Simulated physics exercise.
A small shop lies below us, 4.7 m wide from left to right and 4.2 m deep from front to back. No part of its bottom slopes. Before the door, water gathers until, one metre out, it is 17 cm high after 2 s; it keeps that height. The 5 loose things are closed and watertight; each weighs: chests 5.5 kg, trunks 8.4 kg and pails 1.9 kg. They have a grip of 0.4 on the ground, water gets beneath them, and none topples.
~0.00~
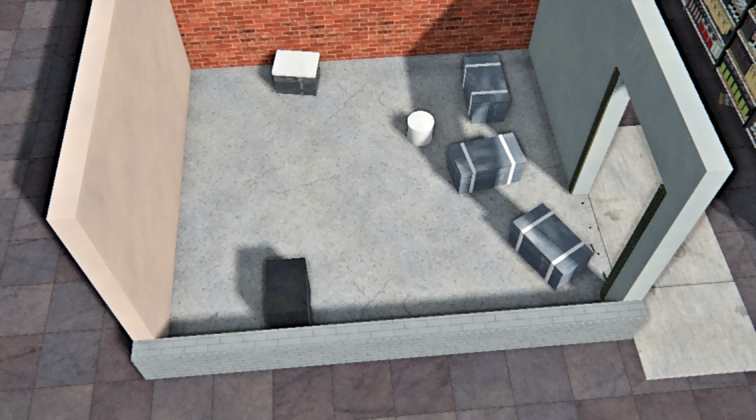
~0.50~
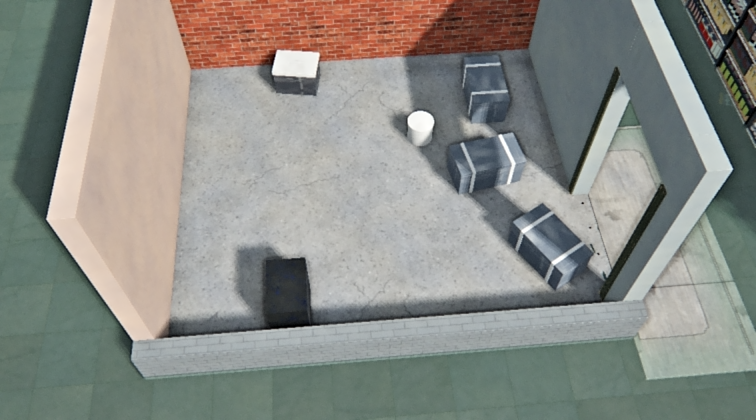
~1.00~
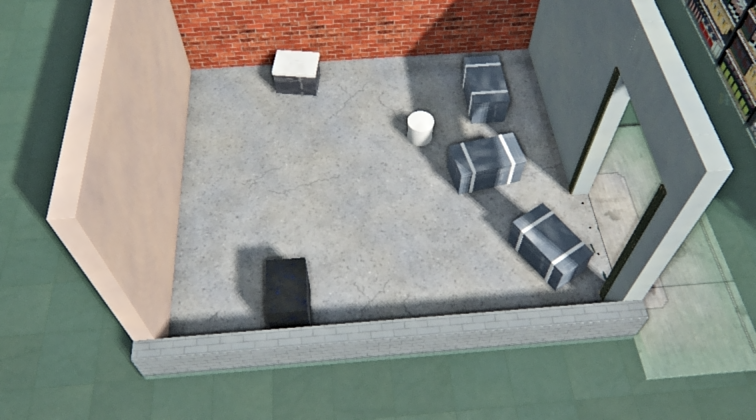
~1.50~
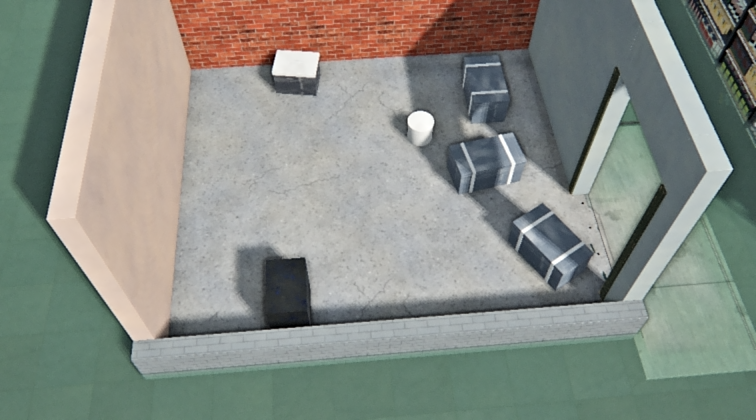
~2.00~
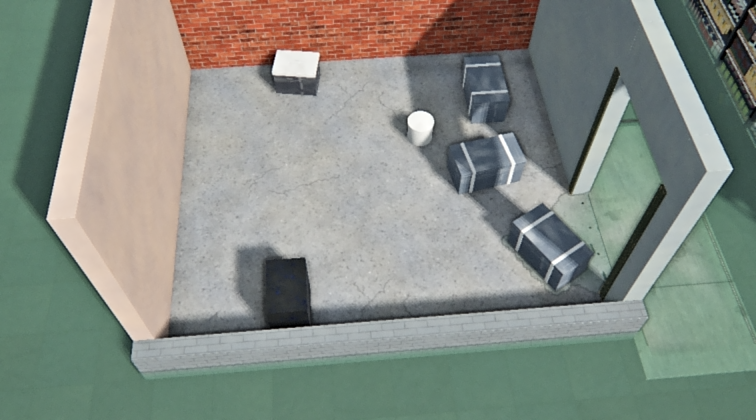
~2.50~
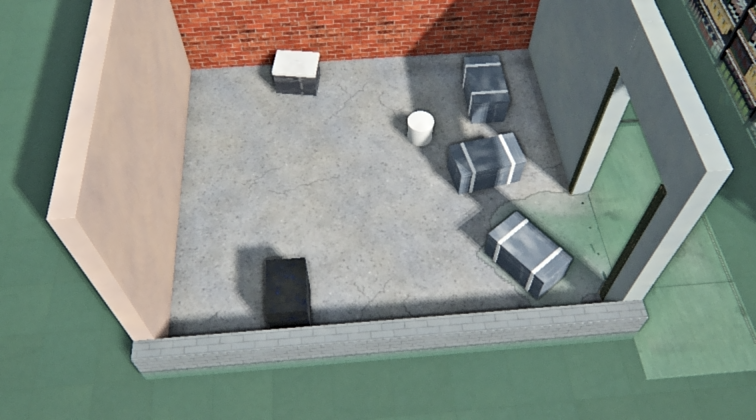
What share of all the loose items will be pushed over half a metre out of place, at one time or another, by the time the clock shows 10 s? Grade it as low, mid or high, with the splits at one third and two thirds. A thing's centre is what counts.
Grade: Mid, one to two thirds.
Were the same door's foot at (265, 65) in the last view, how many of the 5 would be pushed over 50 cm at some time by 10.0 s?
Result: 2 of them.
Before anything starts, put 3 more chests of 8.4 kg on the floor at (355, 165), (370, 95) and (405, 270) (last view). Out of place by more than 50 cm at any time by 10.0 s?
Note, in order of listing: Crosses the threshold, stays below the threshold, crosses the threshold.
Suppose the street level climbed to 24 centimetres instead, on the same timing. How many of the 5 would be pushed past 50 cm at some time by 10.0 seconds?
5.
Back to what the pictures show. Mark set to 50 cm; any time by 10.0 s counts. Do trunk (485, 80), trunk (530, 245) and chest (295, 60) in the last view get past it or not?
Taking them in that order, the first is within the limit, the second beyond the limit and the third beyond the limit.
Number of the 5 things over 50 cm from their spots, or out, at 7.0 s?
I make it 2 by then.
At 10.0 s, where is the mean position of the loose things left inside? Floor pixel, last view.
Close to pixel (404, 124).
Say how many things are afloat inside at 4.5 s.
At that point I count 1.
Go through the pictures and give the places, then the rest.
A trunk at (553, 237) rests on the ground; a chest at (296, 62), on the bottom; 0.0 m2 under water; 0 of 5 have shifted, in the first frame.
A trunk at (553, 237), on the bottom; a chest at (296, 62), on the bottom; water covers 0.0 m2; 0 of 5 have shifted, in the second frame.
A trunk at (553, 237) rests on the ground; a chest at (296, 62) rests on the ground; water covers 0.0 m2; 0 of 5 have shifted, in the third frame.
A trunk at (553, 237), on the bottom; a chest at (296, 62) rests on the ground; water covers 0.0 m2; 0 of 5 have shifted, in the fourth frame.
A trunk at (553, 237) rests on the ground; a chest at (296, 62), on the bottom; water covers 0.4 m2; 0 of 5 have shifted, in the fifth frame.
A trunk at (530, 246) rests on the ground, 29 cm from its start; a chest at (296, 62), on the bottom; 1.2 m2 under water; 1 of 5 have shifted, in the sixth frame.
After 3.5 s 1 of 5 are over 50 cm from their spots; 0 afloat.
After 4.5 s 2 of 5 are over 50 cm from their spots; 1 afloat.
After 7.0 s 2 of 5 are over 50 cm from their spots; 1 afloat.
After 10.0 s 3 of 5 are over 50 cm from their spots, and 3 have been at some point; 2 afloat.
